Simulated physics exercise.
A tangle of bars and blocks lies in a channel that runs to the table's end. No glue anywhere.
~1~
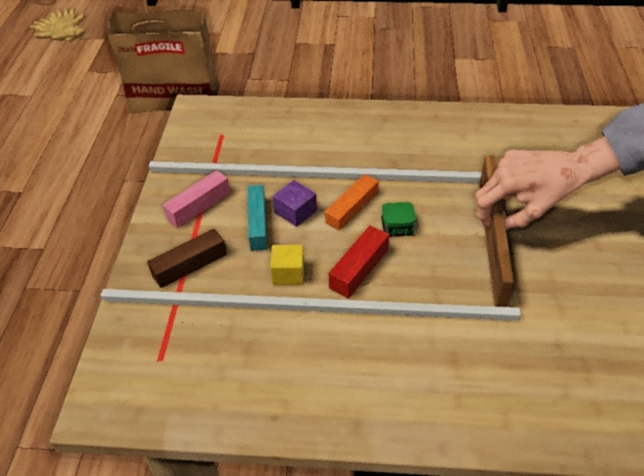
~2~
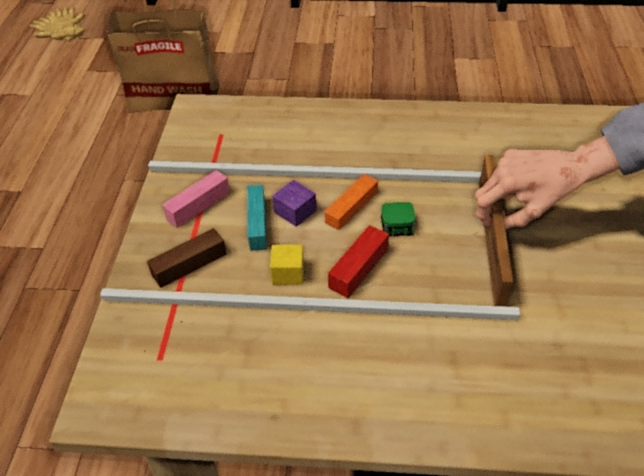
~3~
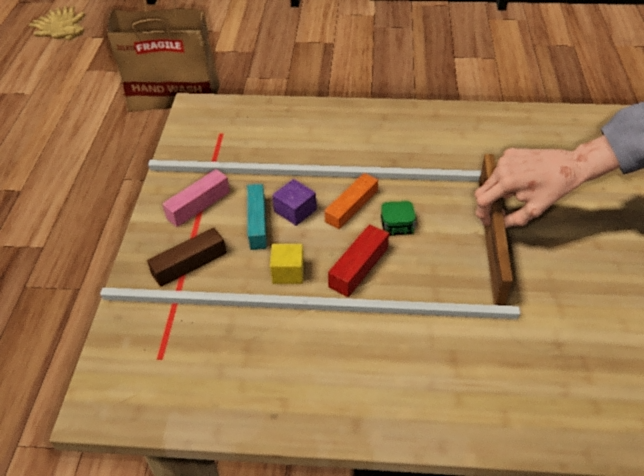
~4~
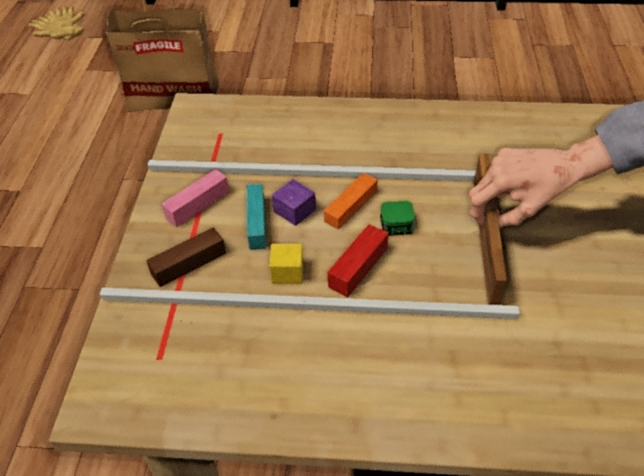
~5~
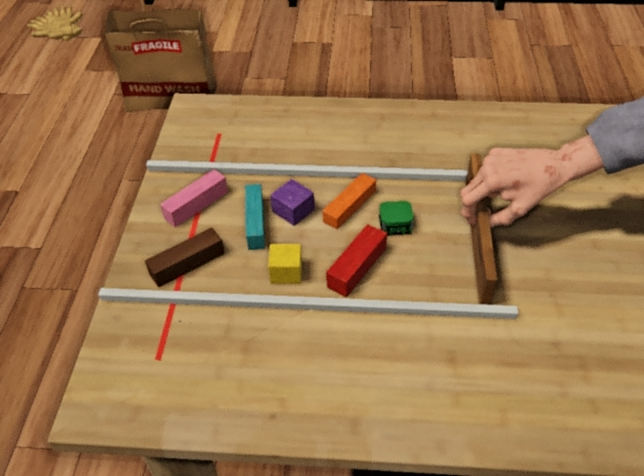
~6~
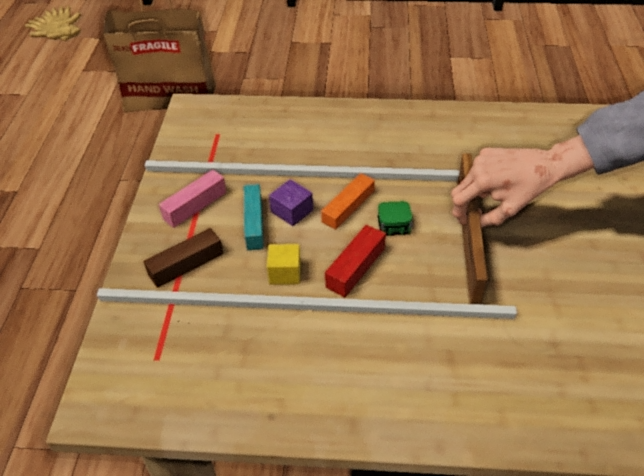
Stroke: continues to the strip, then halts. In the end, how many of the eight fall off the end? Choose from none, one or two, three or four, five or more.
Final count: One or two.
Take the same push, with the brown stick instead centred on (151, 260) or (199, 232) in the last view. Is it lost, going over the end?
The brown stick: Stays put, then stays put.
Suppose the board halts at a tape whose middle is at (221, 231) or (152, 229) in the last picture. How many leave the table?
Tallies in order: 0 and 5.
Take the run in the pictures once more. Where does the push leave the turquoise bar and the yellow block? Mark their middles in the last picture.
Around (143, 218), then around (139, 264).
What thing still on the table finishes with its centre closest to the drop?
Result: The brown stick.
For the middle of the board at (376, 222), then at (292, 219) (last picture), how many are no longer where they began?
Counts: 3 and 6.
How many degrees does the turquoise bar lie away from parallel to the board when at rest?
Near 35 degrees.
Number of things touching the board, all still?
The number is 3.
Early on, none off yet; pink bar at rest near (194, 198); brown stick at rest near (184, 257); turquoise bar at rest near (253, 216).
A while later, none off yet; pink bar at rest near (194, 198); brown stick at rest near (184, 257); turquoise bar travelled a little near (242, 217).
Further along, none off yet; pink bar travelled about its own width near (150, 203); brown stick travelled a little near (151, 259); turquoise bar travelled about its own width near (182, 220).
Finally, the number that fall off is one or two; lost, pink bar.
